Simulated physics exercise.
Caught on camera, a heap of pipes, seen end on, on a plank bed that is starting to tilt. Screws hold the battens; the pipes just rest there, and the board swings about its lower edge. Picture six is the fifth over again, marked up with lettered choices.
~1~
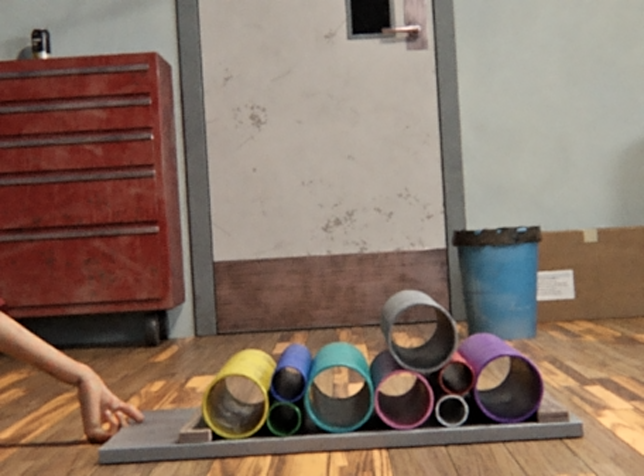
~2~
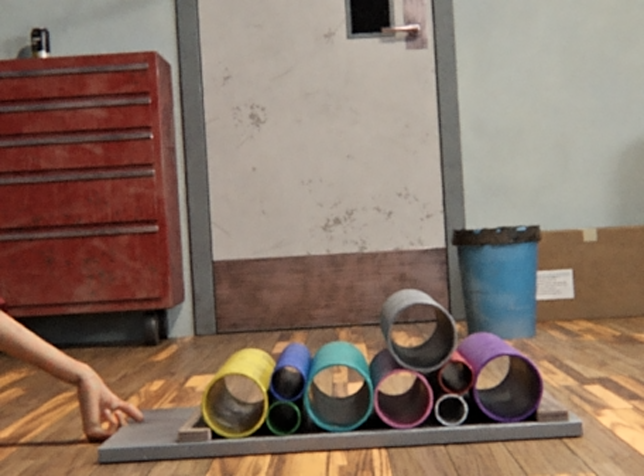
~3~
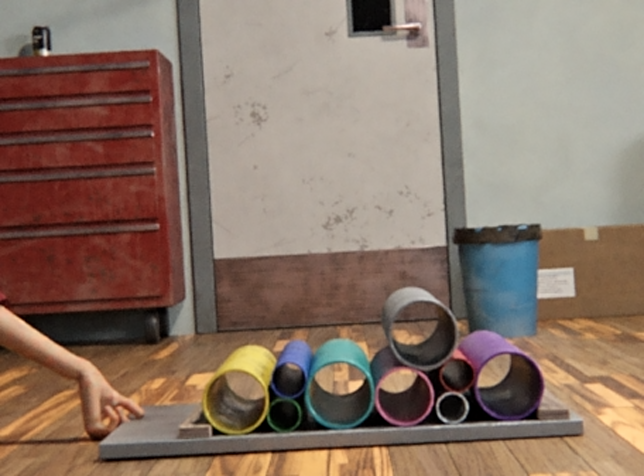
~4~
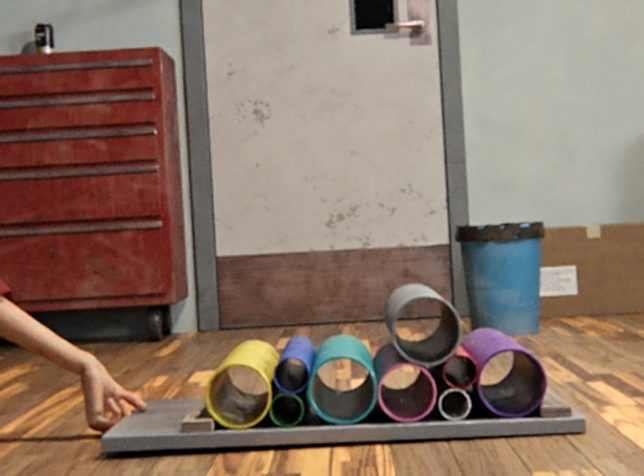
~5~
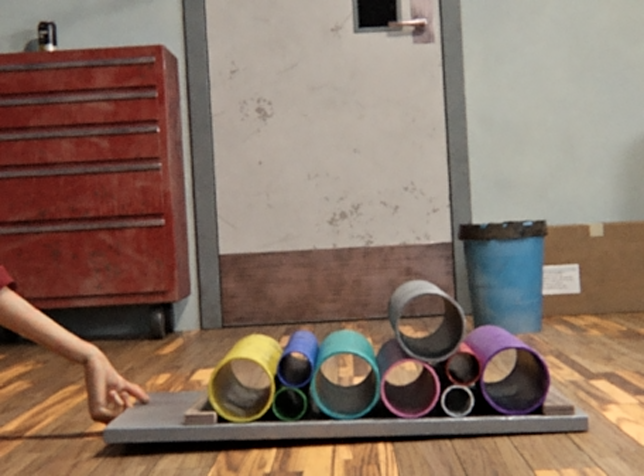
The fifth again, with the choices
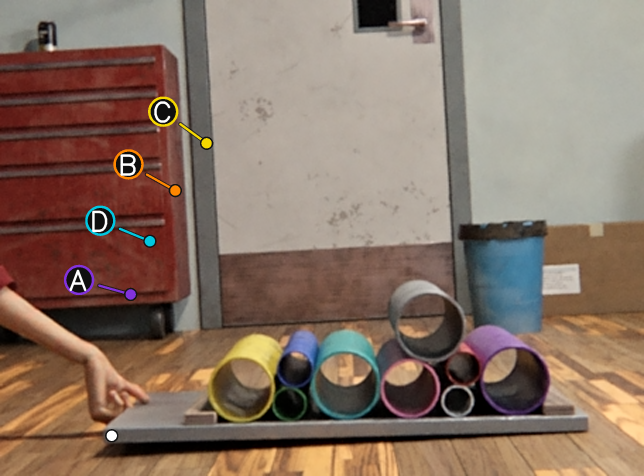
In this clip, a hand at the left end of a gray board slowly raises that end very slightly, while the colorful pipes resting on it, with a gray one on top, show no clear shift against one another.
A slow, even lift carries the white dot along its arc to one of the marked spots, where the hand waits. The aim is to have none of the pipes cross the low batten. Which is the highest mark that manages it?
Stop at A.
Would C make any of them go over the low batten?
Yes, at C.
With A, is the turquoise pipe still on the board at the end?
The turquoise pipe: Yes.
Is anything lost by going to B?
Yes, at B.
On the copy, A at (131, 295); B at (175, 190); C at (207, 143); D at (150, 241); the white dot at (112, 436).
On A. First, board at 14°.
Then, board at 19°.
Finally, board at 19°, none over the low batten.
By contrast, B three over the low batten (purple, red, grey); C three over the low batten (purple, red, grey); D three over the low batten (purple, red, grey).
